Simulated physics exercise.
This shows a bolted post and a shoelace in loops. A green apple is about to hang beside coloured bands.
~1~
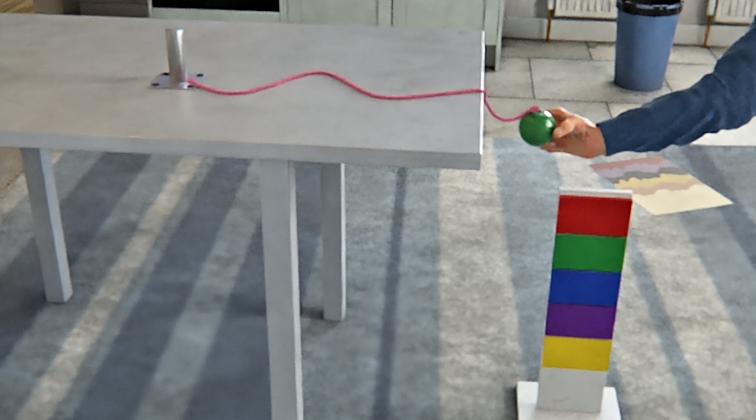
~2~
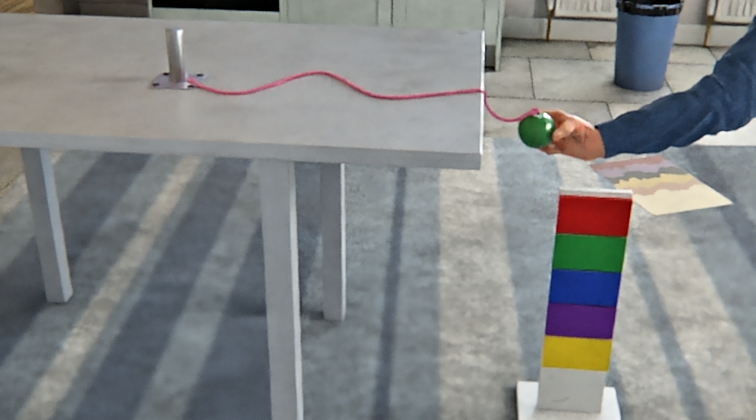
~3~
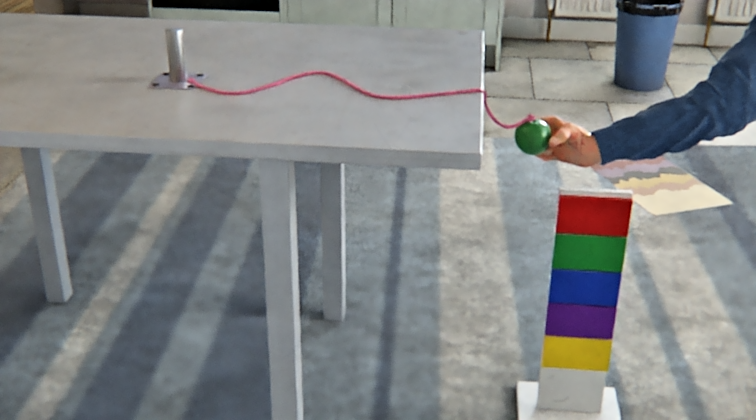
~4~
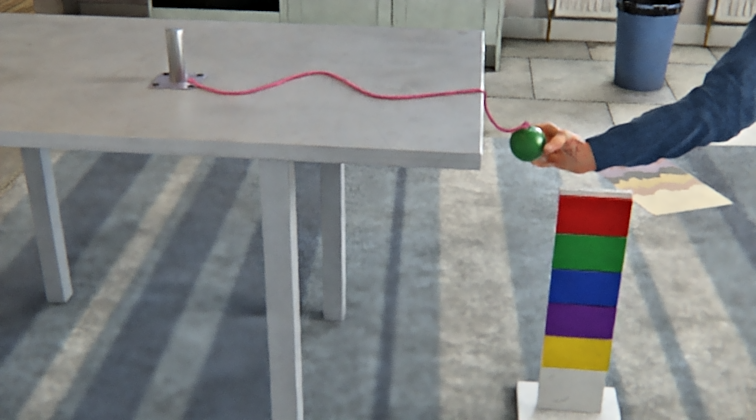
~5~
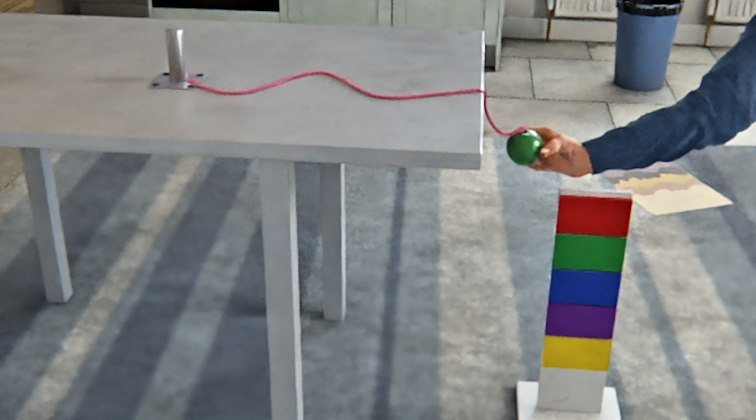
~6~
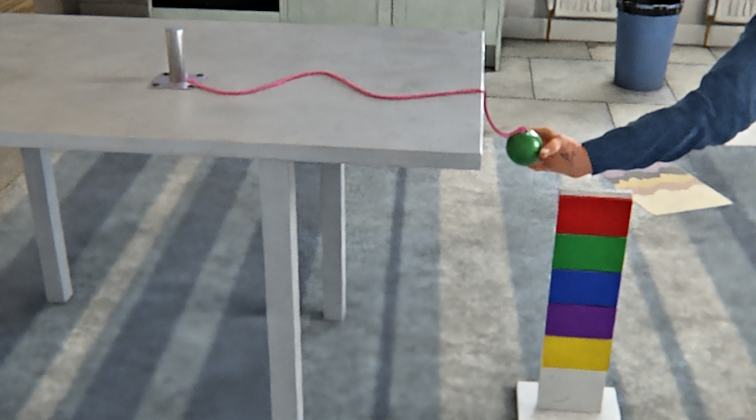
A hand in a dark blue sleeve holds a round green object just past the right edge of a pale grey table, in a room with a streaked grey-blue floor, seen from slightly above. A wavy pink cord runs to it from a metal post, left of an upright board banded red, green, blue, purple and yellow. The hand moves the object slightly down and left, then barely moves, while the camera stays still.
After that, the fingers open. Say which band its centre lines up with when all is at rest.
It lines up with green.
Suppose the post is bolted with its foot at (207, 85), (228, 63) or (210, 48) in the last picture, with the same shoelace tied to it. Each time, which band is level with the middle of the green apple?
First try: Blue; second try: Blue; third try: Green.
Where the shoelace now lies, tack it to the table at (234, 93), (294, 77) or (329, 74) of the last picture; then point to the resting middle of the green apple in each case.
Readings in order - (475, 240), (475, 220), (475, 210).
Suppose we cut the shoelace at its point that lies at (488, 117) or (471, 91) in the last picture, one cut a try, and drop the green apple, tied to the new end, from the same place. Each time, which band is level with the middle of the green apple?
Lab note - try 1: Red; try 2: Above them all.
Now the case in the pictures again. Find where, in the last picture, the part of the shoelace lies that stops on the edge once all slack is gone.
Look close to (405, 97) - that's the one.
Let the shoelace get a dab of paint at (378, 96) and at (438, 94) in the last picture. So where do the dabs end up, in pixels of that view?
They finish at (457, 90) and (482, 128) respectively.
Early on, apple near (497, 235); level with green.
Midway, apple near (458, 250); level with green.
Finally, apple near (477, 252); level with green. Its middle rests at the green band.
